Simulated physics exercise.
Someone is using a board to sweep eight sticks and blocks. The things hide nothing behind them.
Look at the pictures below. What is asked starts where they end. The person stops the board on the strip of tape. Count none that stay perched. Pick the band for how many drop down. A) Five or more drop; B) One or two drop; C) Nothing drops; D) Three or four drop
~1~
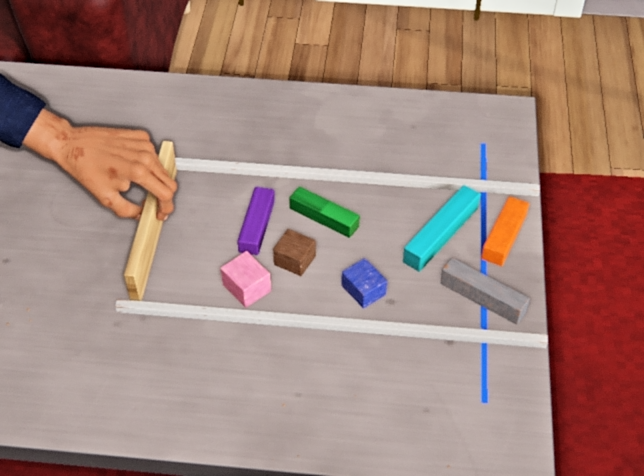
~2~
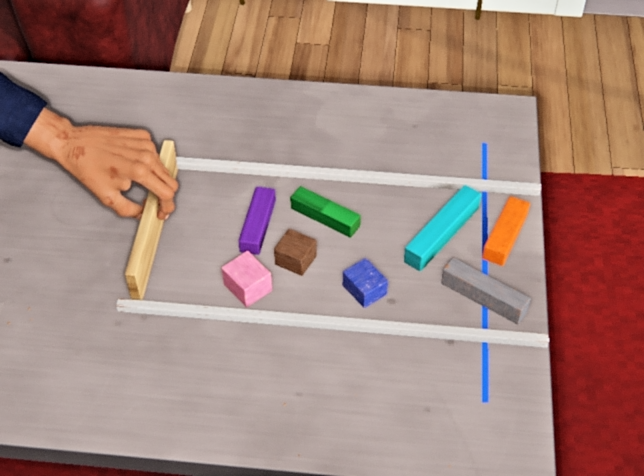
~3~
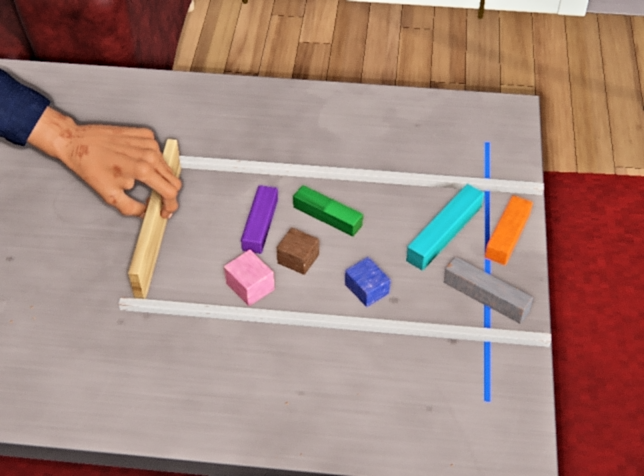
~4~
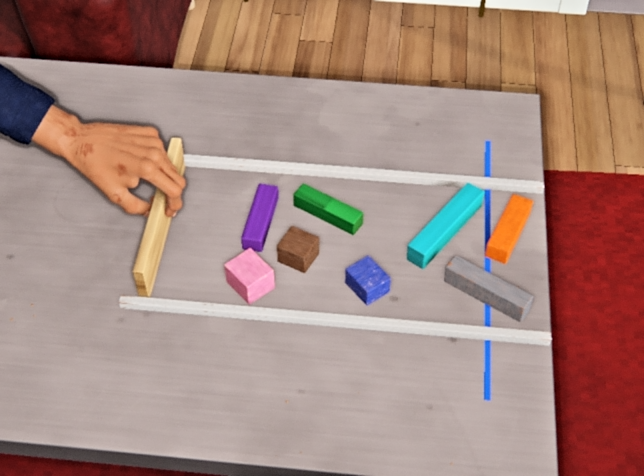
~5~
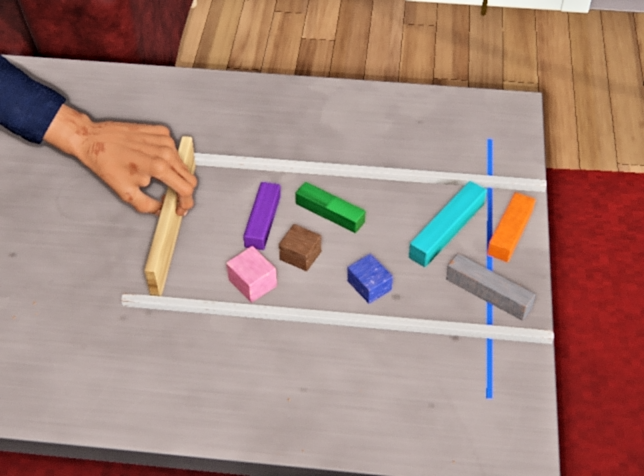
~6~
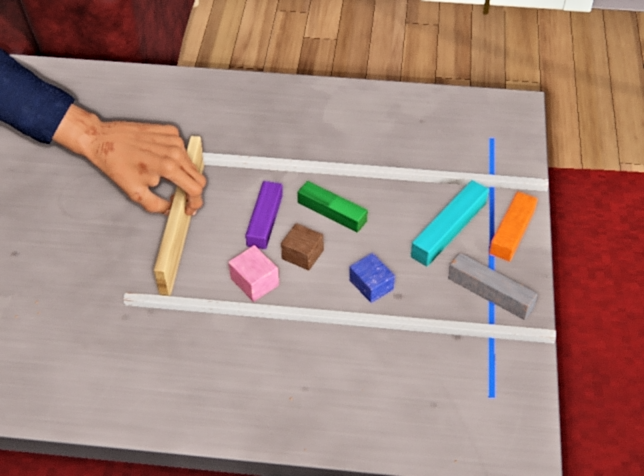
Answer: B.
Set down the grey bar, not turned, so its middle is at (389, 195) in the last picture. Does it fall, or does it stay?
The grey bar survives.
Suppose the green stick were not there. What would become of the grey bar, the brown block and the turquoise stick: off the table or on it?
Grey bar: Is gone; brown block: Is still there; turquoise stick: Is still there.
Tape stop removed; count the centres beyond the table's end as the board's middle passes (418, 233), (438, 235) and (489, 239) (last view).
Place by place: 0, 0 and 2.
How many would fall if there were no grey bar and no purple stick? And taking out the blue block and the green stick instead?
Result, first then second: 1, 0.
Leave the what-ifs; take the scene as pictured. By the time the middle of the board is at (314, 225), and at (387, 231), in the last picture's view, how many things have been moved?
By then 4, and 6.
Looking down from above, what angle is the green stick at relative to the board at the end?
About 0°.
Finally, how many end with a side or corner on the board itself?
In contact: 3.
Soon after, none off yet; orange bar at rest near (514, 226); grey bar at rest near (492, 286); turquoise stick at rest near (450, 222).
After that, none off yet; orange bar at rest near (514, 226); grey bar at rest near (492, 286); turquoise stick moving near (461, 223).
In the end, the number that fall off is one or two; gone, grey bar and orange bar.
